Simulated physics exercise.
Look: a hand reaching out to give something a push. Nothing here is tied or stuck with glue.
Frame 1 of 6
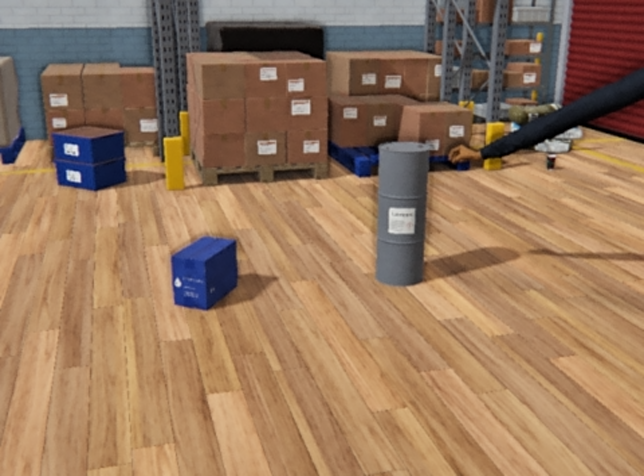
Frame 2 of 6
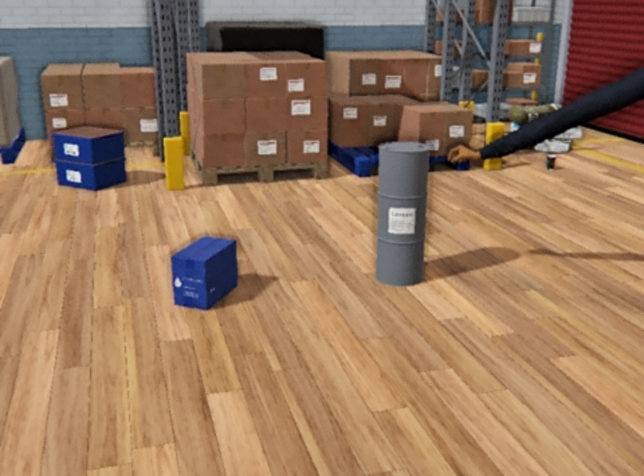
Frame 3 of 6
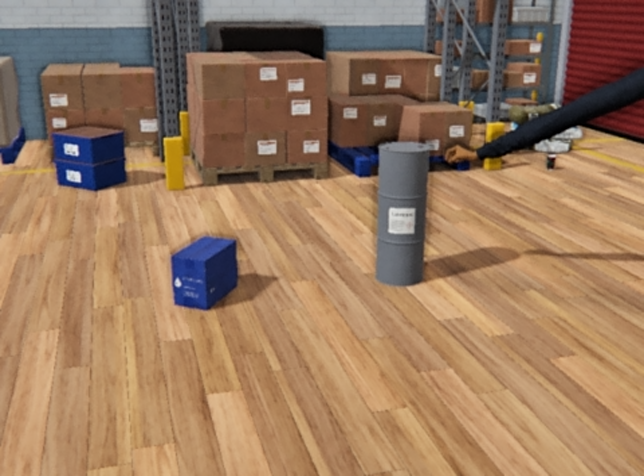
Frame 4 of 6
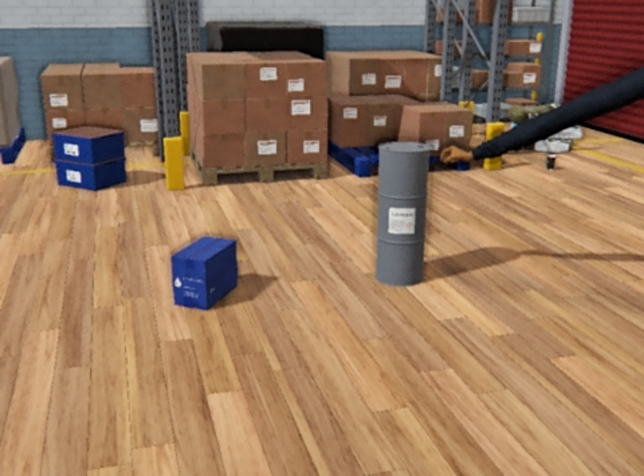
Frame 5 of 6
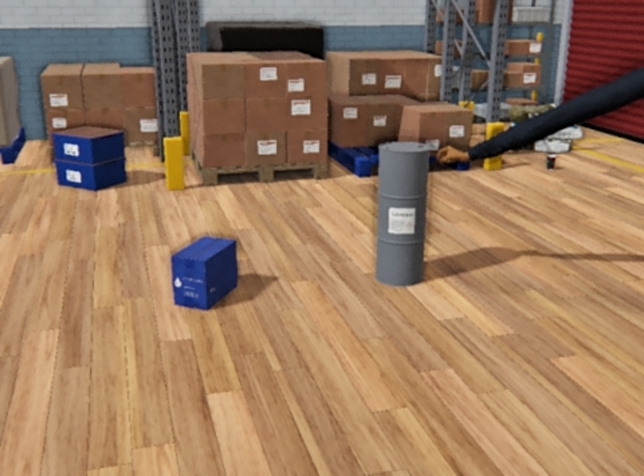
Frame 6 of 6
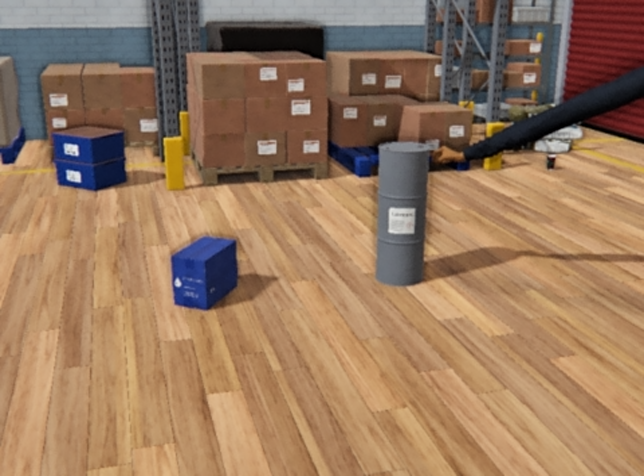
The video shows a grey drum and a blue box on a wooden warehouse floor, with stacked cartons behind. A dark-sleeved arm at the right extends its hand slightly leftward toward the drum, while the drum and box stay still.
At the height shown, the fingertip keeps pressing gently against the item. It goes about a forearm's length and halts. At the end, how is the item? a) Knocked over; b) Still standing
a.
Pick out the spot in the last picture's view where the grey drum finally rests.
End point in the final view: About (307, 263).
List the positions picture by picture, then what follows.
In the first picture, grey drum (402, 214).
In the second picture, grey drum (402, 214).
In the third picture, grey drum (402, 214).
In the fourth picture, grey drum (402, 214).
In the fifth picture, grey drum (402, 214).
In the sixth picture, grey drum (402, 214).
Then, 0.70 s past the last view, grey drum rocked 15° from its first pose near (385, 212).
Then, 1.40 s past the last view, grey drum rocked 43° from its first pose near (351, 219).
Then, 1.70 s past the last view, grey drum on its side near (309, 262).
Finally, down or leaning hard on the floor, grey drum. Final places as the last picture's camera would see them, grey drum near (307, 263).
